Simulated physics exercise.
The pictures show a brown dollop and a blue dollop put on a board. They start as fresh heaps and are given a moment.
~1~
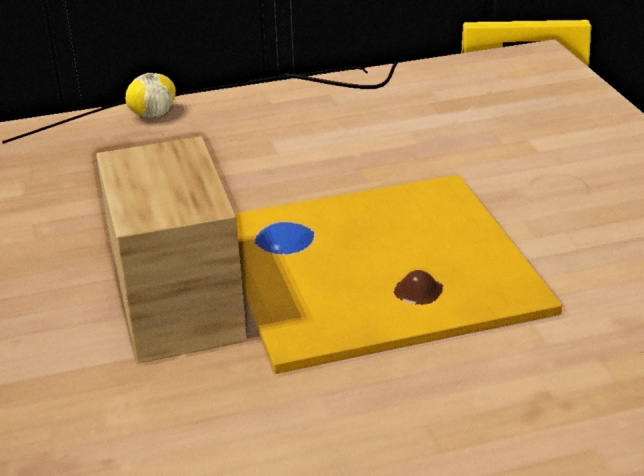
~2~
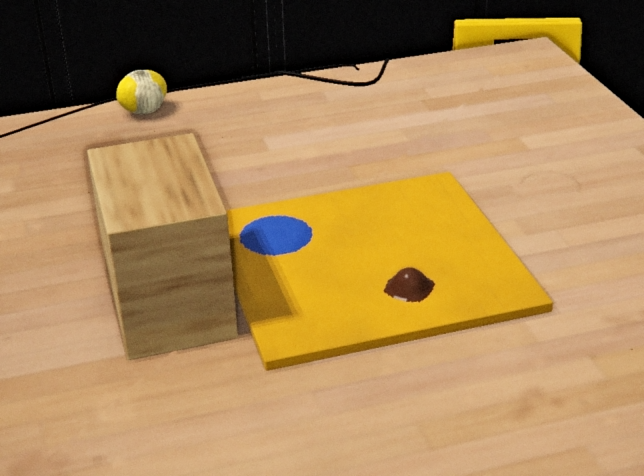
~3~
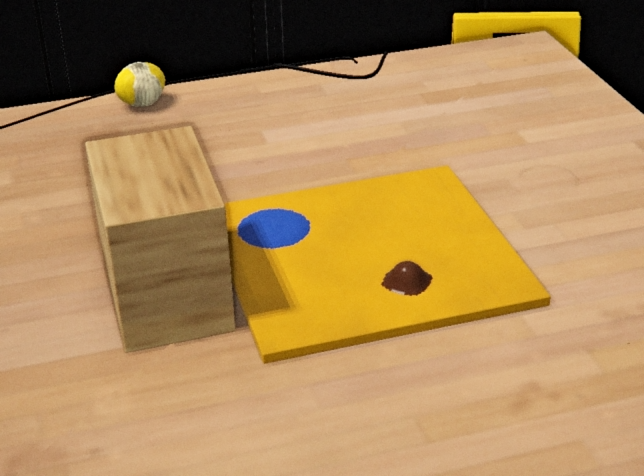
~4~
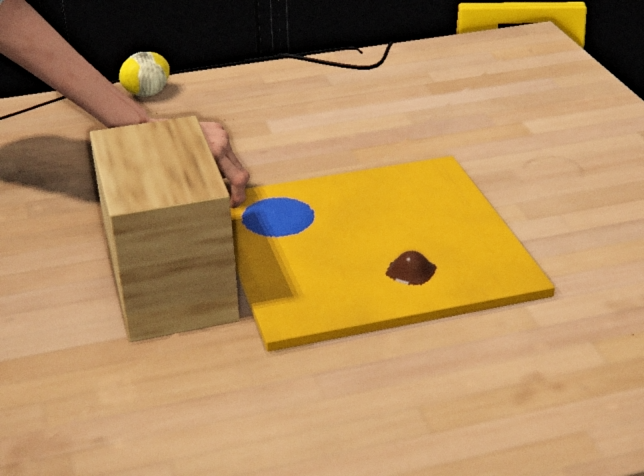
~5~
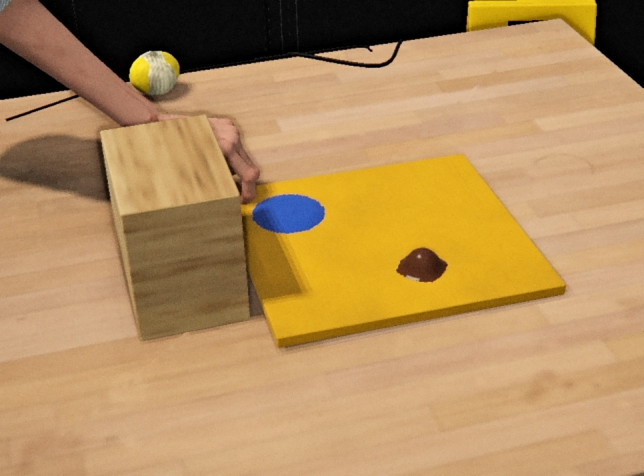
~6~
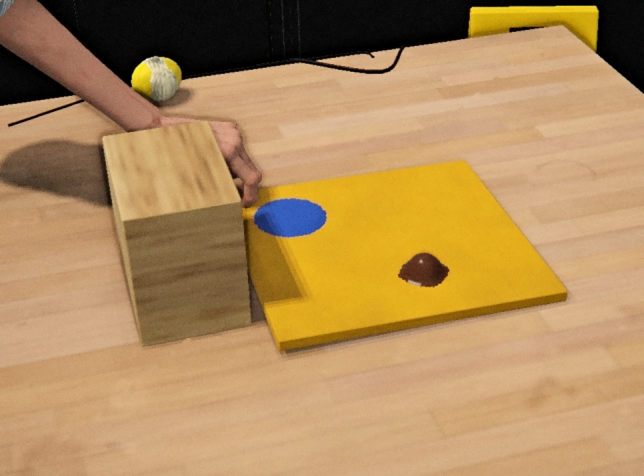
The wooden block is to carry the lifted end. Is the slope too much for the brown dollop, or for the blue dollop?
The brown dollop holds its ground and the blue dollop holds its ground.
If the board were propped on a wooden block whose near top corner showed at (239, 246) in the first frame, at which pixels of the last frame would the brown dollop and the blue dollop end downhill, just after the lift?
The first near (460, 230), the second near (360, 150).
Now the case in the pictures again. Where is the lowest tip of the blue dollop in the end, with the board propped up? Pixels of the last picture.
Roughly at (401, 146).
A moment on, slope about 33°; the brown dollop has not moved; the blue dollop has crept a little.
Further on, the brown dollop has not moved; the blue dollop has crept down a long way.
When it is over, slope about 33°; the brown dollop has not moved; the blue dollop has crept down a long way.
